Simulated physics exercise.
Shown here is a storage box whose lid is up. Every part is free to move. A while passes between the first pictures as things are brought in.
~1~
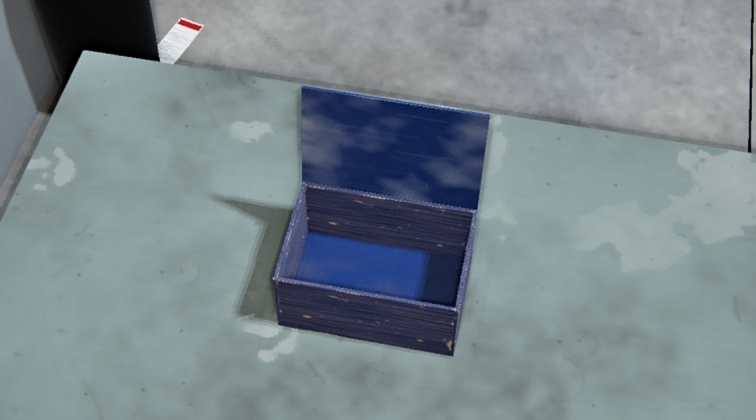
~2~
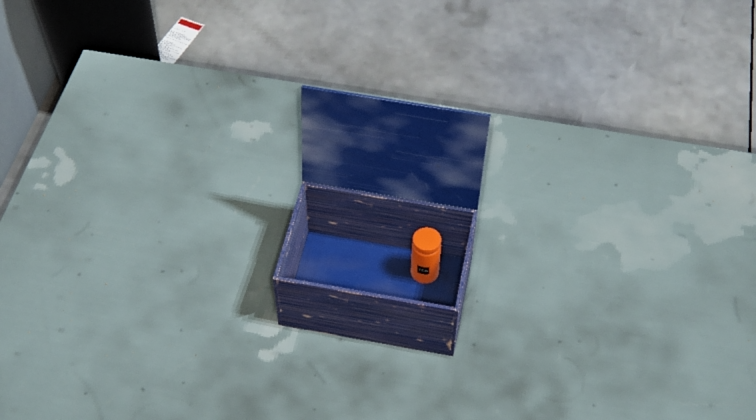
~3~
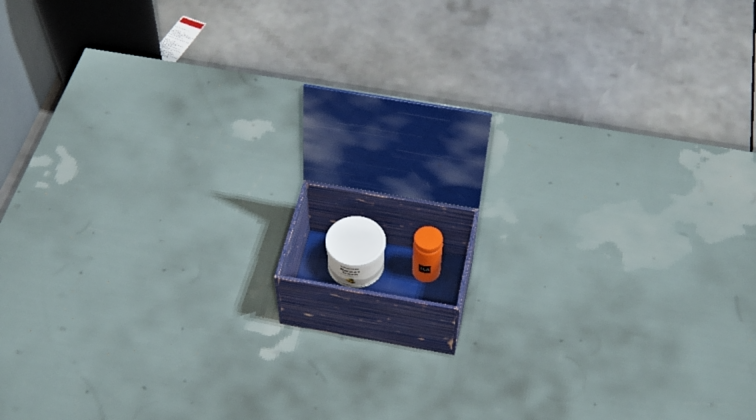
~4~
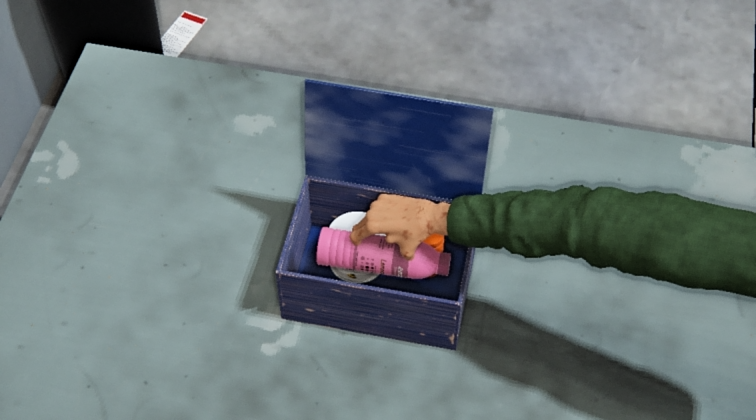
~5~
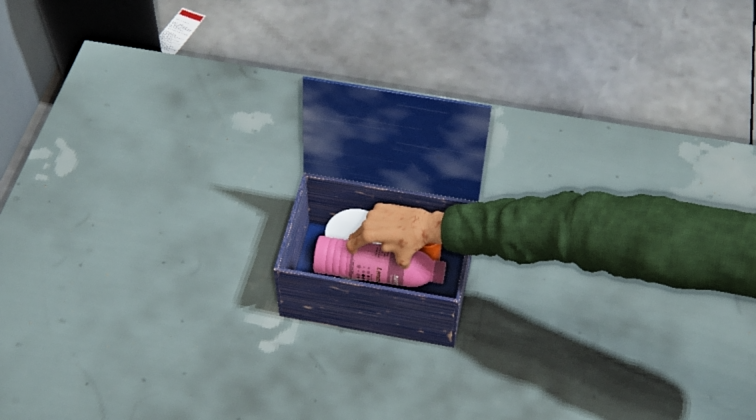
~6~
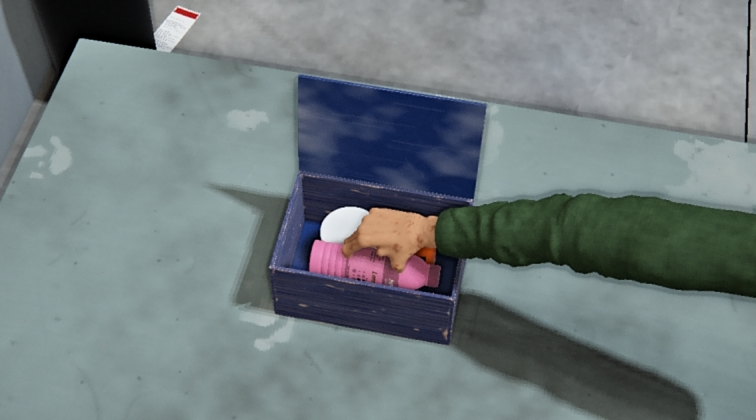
An orange shaker appears in the right side of an empty, open blue box on a worn table, followed by a white round container beside it. A green-sleeved arm from the right then holds a pink bottle on its side over them, and the hand lowers it slightly into the box.
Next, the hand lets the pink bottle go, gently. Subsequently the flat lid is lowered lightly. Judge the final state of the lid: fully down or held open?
The lid seals the box.
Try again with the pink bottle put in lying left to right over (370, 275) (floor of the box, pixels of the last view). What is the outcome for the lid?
After that, the lid lies down snugly.
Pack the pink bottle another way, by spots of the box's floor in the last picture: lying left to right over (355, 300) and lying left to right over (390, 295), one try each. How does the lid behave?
Case one: Lid down; case two: Lid down.
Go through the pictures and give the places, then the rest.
In the first picture, the last thing is not in view yet.
In the second picture, the last thing is not in view yet; orange shaker (426, 256).
In the third picture, the last thing is not in view yet; orange shaker (427, 254).
The fourth picture shows still above its spot; pink bottle (385, 255).
The fifth picture shows still above its spot; pink bottle (380, 263).
The sixth picture shows in place under the hand; pink bottle (376, 267).
Then, 1.00 s later than the last frame, lid starting down; pink bottle moved about its own width near (375, 292).
Then, 1.60 s later than the last frame, lid 59° above the rim; pink bottle moved about its own width near (375, 292).
Then, 2.10 s later than the last frame, lid 21° above the rim; pink bottle moved about its own width near (375, 292).
When it is over, lid shut; moved from the start, pink bottle; the other 2 as before. End places, in pixels of the last picture, pink bottle near (375, 292).
